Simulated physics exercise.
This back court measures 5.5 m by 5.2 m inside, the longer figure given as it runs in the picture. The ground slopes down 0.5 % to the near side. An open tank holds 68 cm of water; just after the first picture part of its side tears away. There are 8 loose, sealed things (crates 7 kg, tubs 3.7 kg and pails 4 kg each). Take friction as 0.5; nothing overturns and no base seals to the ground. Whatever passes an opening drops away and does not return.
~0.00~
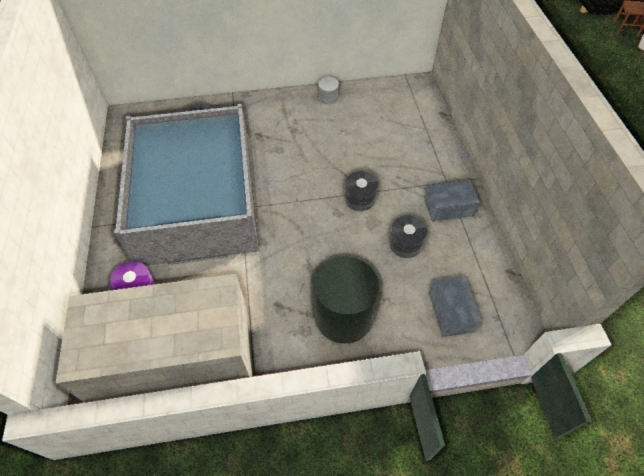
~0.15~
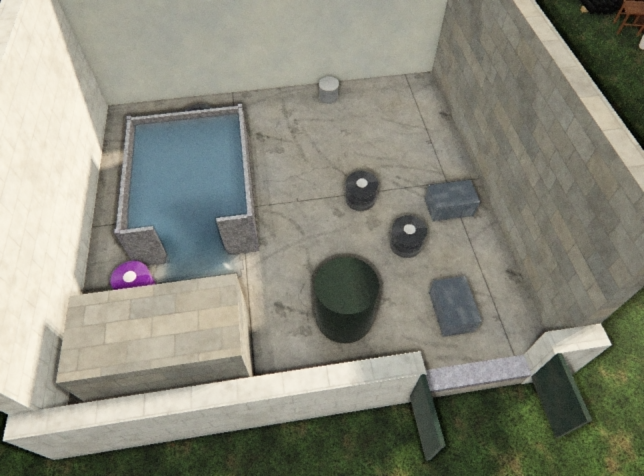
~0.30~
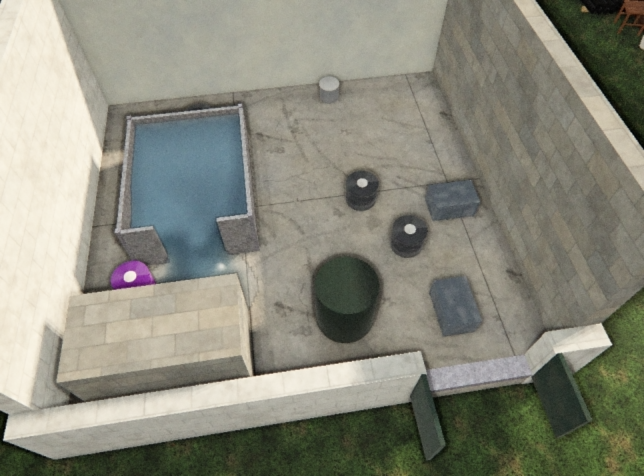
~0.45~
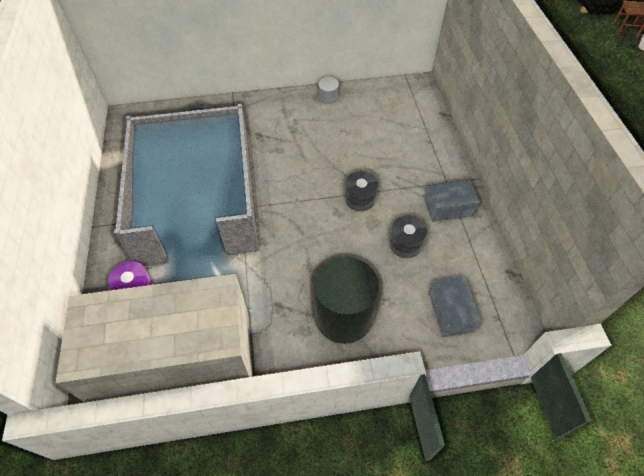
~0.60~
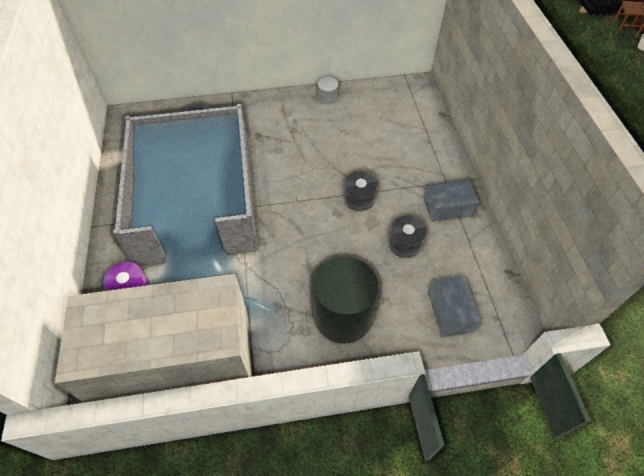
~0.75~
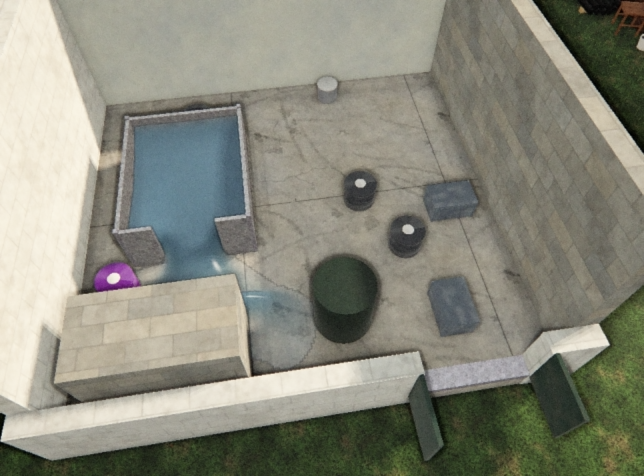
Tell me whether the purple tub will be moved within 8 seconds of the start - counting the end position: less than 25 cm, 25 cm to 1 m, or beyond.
Purple tub ends far away.
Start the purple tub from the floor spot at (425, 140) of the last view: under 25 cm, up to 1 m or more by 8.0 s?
It moves a short way.
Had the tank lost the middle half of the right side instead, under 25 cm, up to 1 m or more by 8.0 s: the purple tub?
In that case the purple tub barely shifts.
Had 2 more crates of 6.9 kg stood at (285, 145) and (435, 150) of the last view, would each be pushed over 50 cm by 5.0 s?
In that order: Under, more.
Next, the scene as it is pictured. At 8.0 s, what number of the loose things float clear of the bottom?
7 of them.
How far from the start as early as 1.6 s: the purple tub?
About 60 cm.
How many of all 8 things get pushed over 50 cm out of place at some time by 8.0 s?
That makes 8.
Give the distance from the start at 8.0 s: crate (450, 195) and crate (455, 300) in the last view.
In that order: 200 cm, 60 cm.
After 1.6 s the purple tub is near (107, 240), 0.6 m from its start, aground; 0 of 8 are out; 0 afloat.
After 3.6 s the purple tub is near (116, 88), 3.4 m from its start, afloat; 0 of 8 are out; 3 afloat.
After 5.6 s the purple tub is near (293, 100), 3.7 m from its start, afloat; 0 of 8 are out; 7 afloat.
After 8.0 s the purple tub is near (351, 162), 3.3 m from its start, afloat; 0 of 8 are out; 7 afloat.
